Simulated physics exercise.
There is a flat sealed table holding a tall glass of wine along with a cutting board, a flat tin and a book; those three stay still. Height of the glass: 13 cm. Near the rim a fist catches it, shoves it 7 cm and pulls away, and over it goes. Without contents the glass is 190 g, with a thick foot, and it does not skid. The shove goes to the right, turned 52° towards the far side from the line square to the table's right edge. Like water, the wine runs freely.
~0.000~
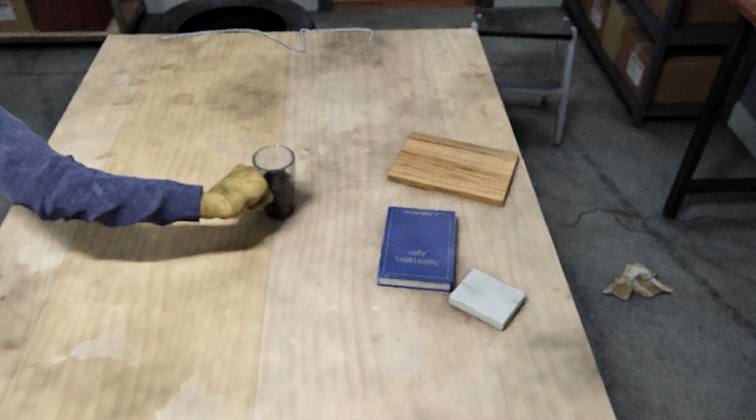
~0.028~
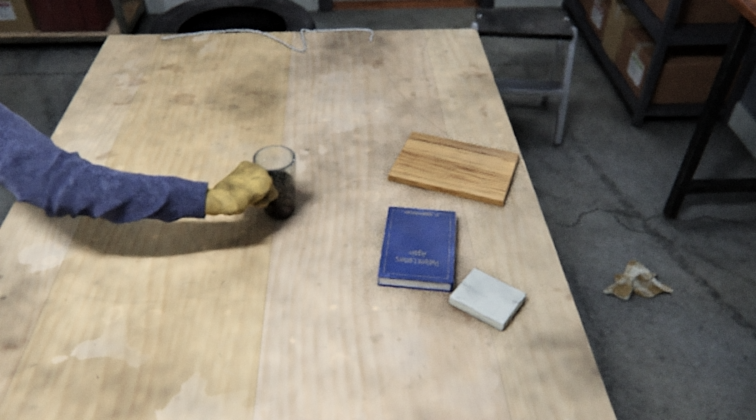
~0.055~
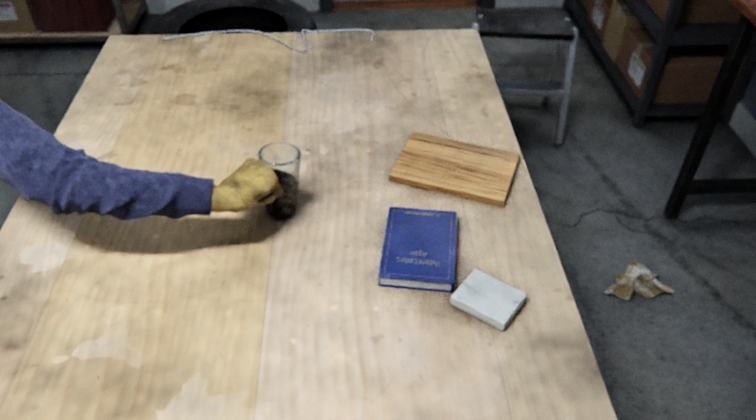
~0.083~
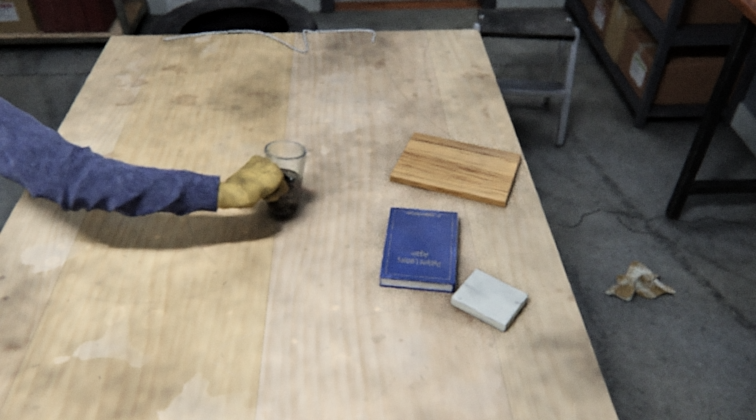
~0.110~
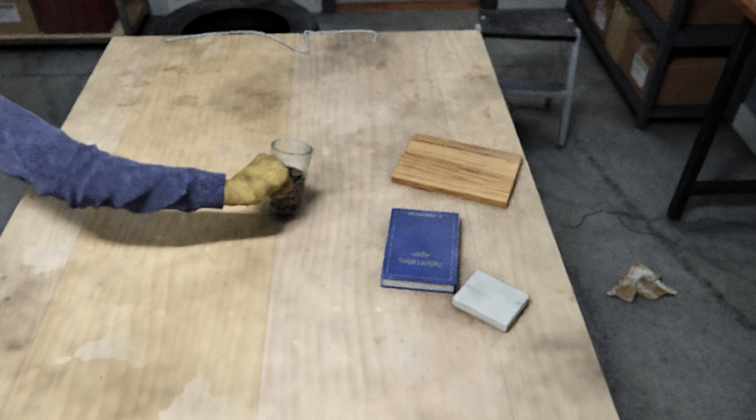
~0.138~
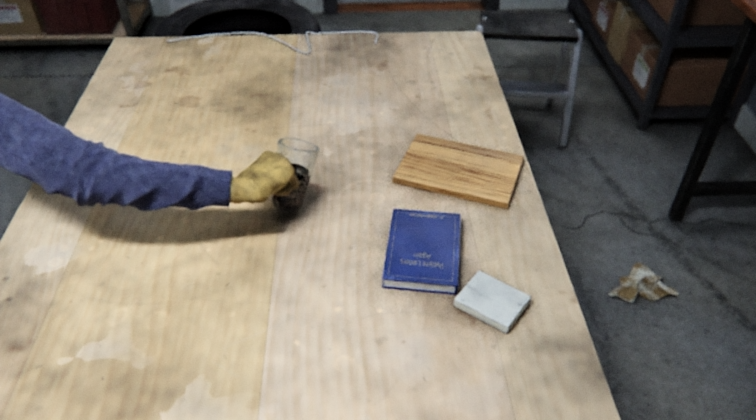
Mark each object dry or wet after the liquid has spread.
Cutting board: Wet; flat tin: Dry; book: Dry.
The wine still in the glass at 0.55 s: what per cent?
Roughly 34 per cent.
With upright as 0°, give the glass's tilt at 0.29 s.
Tilt: Approx. 70°.
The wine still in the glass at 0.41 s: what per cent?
Some 66 in a hundred, give or take.
After 0.29 s the tilt is 70° and 100 per cent is in the glass, 0 has run off the table; wet so far, nothing.
After 0.41 s the tilt is 86° and 66 per cent is in the glass, 0 has run off the table; wet so far, nothing.
After 0.55 s the tilt is 86° and 34 per cent is in the glass, 0 has run off the table; wet so far, nothing.
After 0.79 s the tilt is 86° and 18 per cent is in the glass, 3 has run off the table; wet so far, cutting board.
In the end 7 per cent is in the glass, 22 has run off the table; wet so far, cutting board.
